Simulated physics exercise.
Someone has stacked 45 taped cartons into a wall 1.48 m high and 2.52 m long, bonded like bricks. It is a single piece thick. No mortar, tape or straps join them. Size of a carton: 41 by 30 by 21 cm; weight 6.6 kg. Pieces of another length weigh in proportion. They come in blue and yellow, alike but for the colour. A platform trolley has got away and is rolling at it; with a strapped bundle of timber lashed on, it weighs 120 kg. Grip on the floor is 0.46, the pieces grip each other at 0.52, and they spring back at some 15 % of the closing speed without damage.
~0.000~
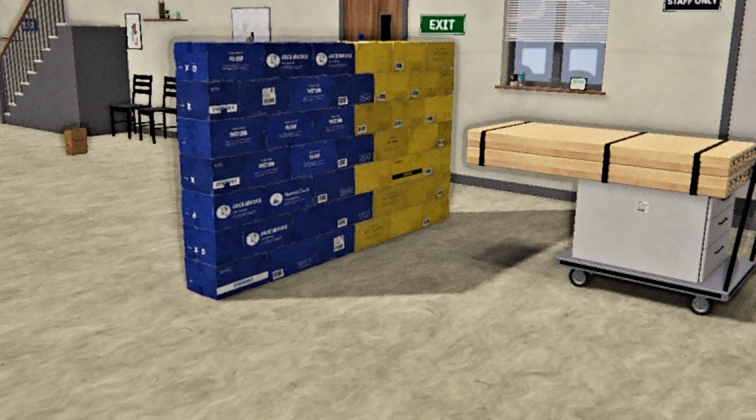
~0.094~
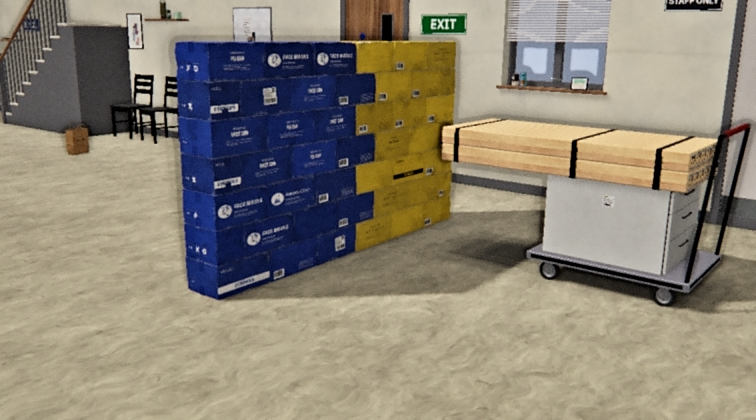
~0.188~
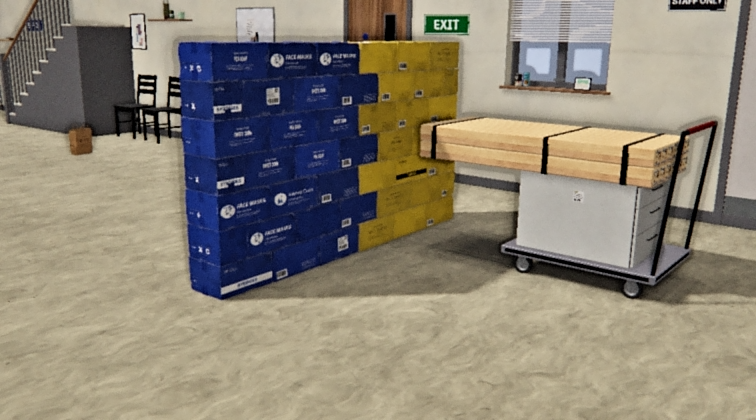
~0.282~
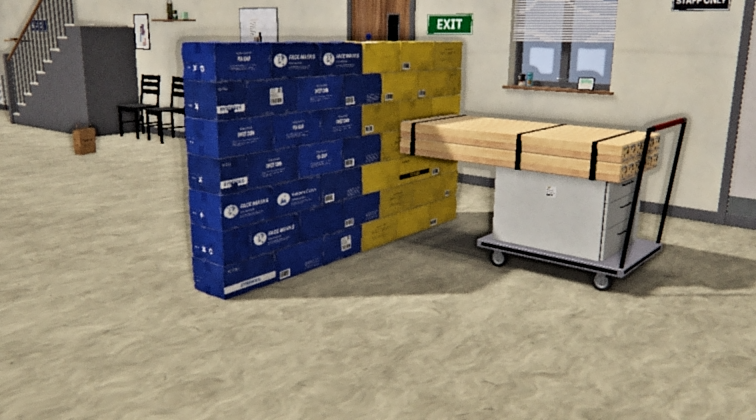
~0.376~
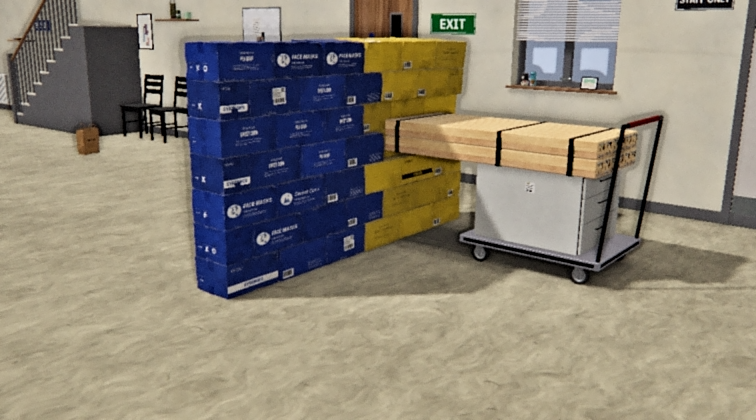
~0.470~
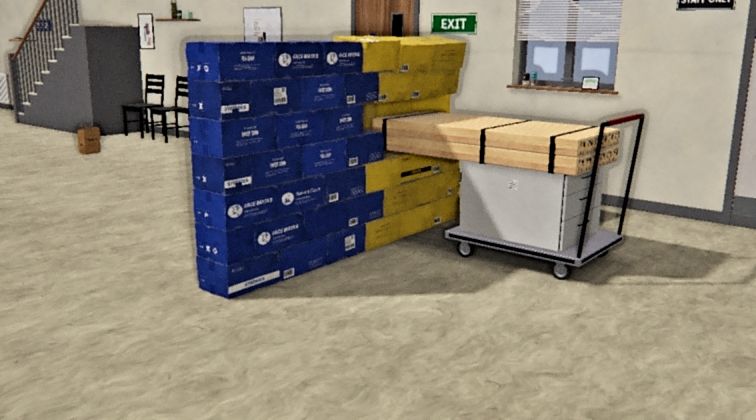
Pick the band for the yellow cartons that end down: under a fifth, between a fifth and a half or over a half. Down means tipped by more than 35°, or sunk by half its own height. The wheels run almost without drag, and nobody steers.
The part is over a half.
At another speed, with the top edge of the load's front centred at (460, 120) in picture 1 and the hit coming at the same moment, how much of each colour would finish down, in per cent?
Then yellow 0, blue 0 per cent.
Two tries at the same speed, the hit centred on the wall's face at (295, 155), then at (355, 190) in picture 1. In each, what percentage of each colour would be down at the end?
Yellow 0 then 0, blue 60 then 0 per cent.
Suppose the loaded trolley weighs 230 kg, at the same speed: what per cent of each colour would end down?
In that case yellow 70, blue 0 per cent.
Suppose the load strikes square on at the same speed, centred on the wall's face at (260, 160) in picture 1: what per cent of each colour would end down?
In that case yellow 0, blue 70 per cent.
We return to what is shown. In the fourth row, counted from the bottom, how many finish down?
3 from that row.
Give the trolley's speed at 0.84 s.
Near 0.8 m/s.
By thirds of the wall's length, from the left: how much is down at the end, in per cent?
Left 0, middle 30, right 70 per cent.
By 0.84 s, load 59 cm past the wall's line, still rolling; 7 of the 21 yellow cartons down (7 of 45 in all colours); top yellow carton tilted 39°, 14 cm lower.
By 1.50 s, load 76 cm past the wall's line, still rolling; 14 of the 21 yellow cartons down (15 of 45 in all colours); top yellow carton on its side.
When it is over (3.2 s), load 75 cm past the wall's line, stopped; 14 of the 21 yellow cartons down (16 of 45 in all colours); top yellow carton on its side; top blue carton unmoved. That is 67 per cent. In pixels of the last frame, middles, top yellow carton near (401, 93), top blue carton near (231, 60).
